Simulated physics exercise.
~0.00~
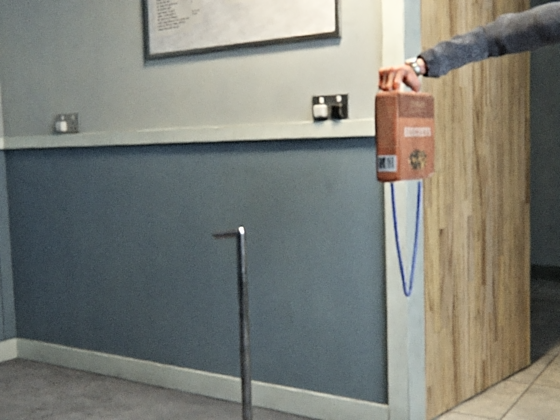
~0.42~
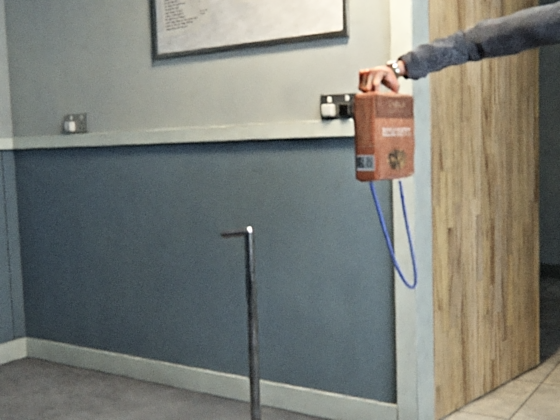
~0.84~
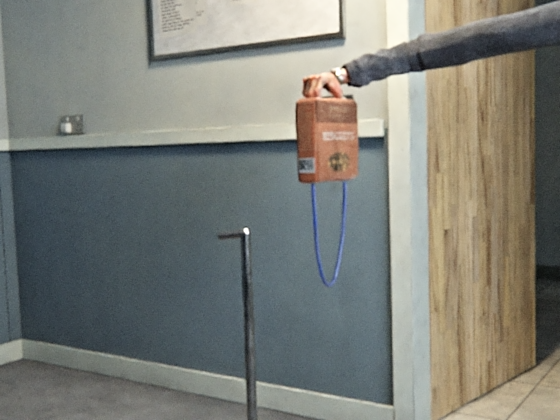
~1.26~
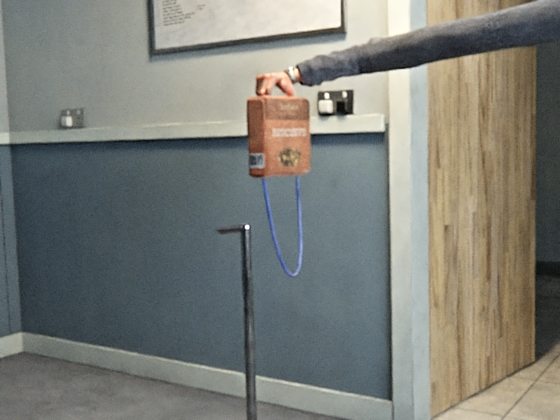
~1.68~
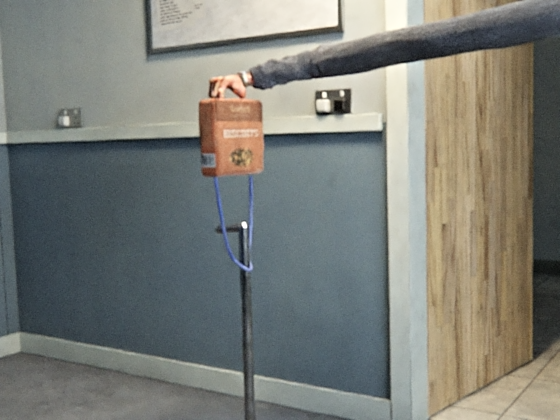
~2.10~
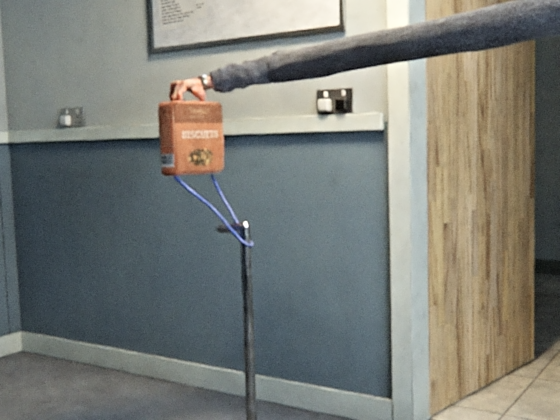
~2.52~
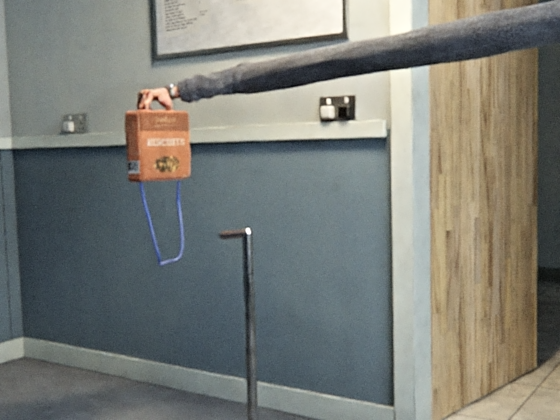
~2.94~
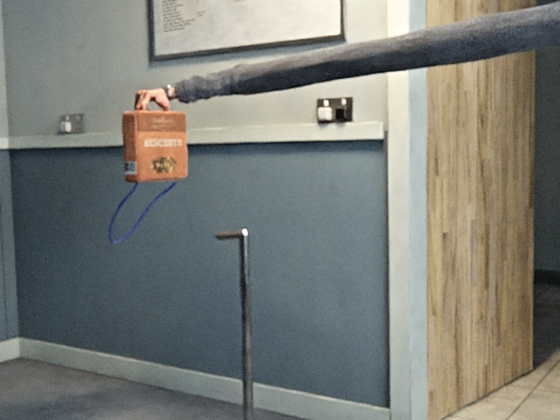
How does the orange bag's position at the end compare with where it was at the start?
At the start the orange bag was on the right side of the post, near the wooden panel, and by the end it was on the left side of the post, at a similar height.
